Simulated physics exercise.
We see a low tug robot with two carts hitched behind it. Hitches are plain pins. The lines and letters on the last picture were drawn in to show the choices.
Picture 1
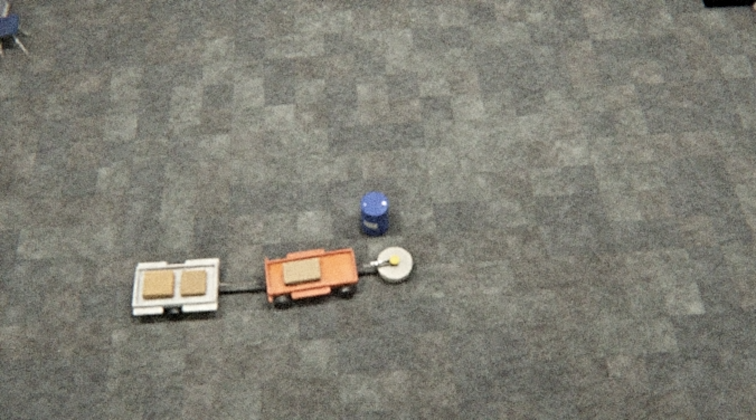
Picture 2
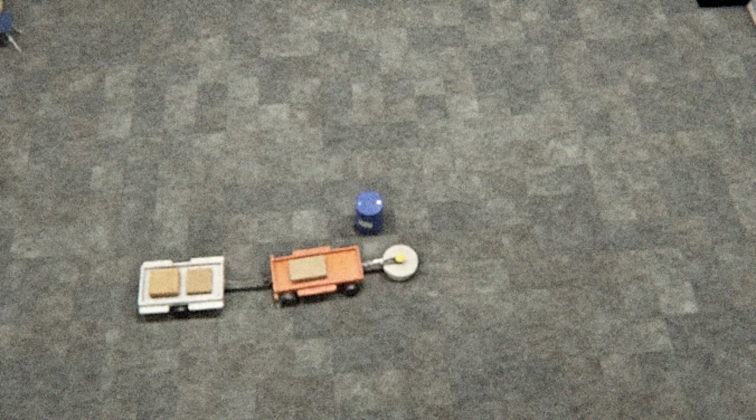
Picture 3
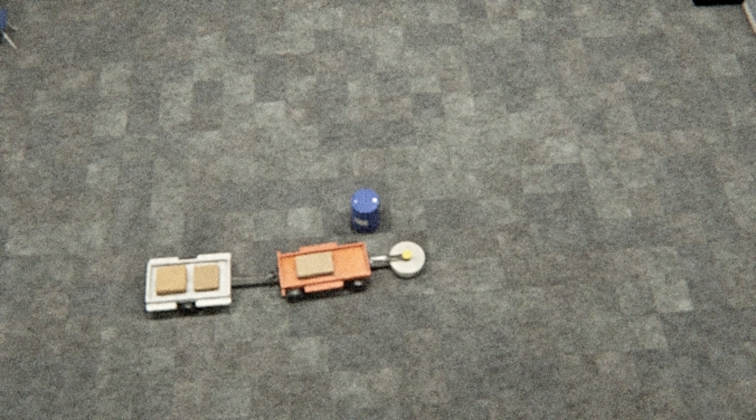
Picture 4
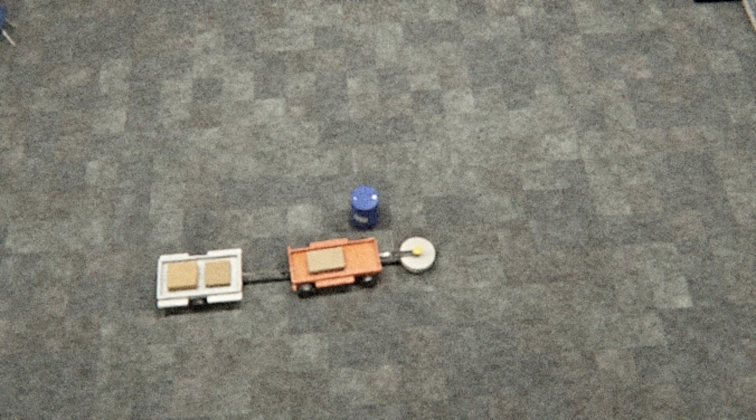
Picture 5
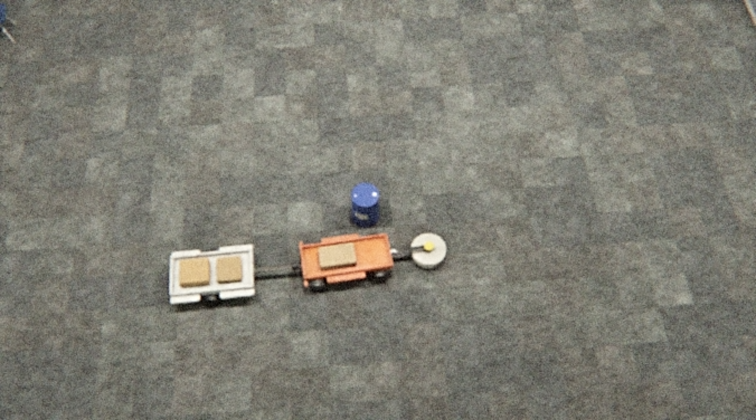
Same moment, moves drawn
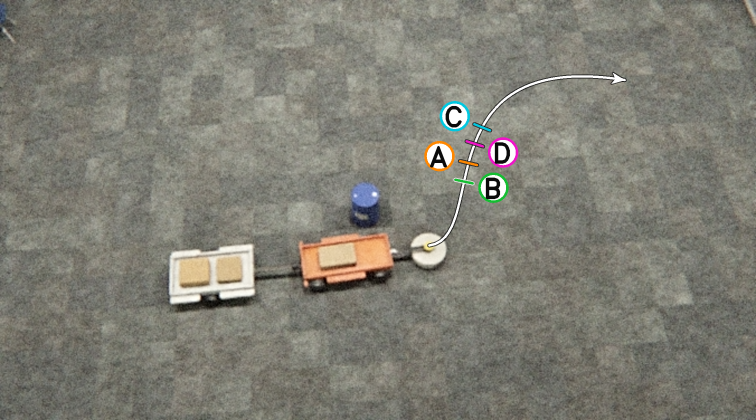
The clip shows a small round white robot towing an orange cart and a white cart, both carrying flat brown blocks, across gray patterned carpet, moving slowly a short way right and slightly upward past a blue drum.
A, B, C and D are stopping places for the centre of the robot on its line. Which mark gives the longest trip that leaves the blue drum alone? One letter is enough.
No farther than D.
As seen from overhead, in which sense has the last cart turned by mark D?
Anticlockwise.
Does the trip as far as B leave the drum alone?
Yes.
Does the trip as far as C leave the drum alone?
No.
On the marked copy, A at (469, 163); B at (464, 182); C at (482, 127); D at (475, 144); the route from (429, 245) via (490, 115) to (625, 80).
With D. Early on, robot (455, 219), last cart (253, 269).
Further on, robot (465, 180), last cart (294, 263).
At the end, robot (474, 149), last cart (329, 255); nothing has been touched.
As for the rest, A is safe but short; B is safe but short; C is too far, the drum has been hit.
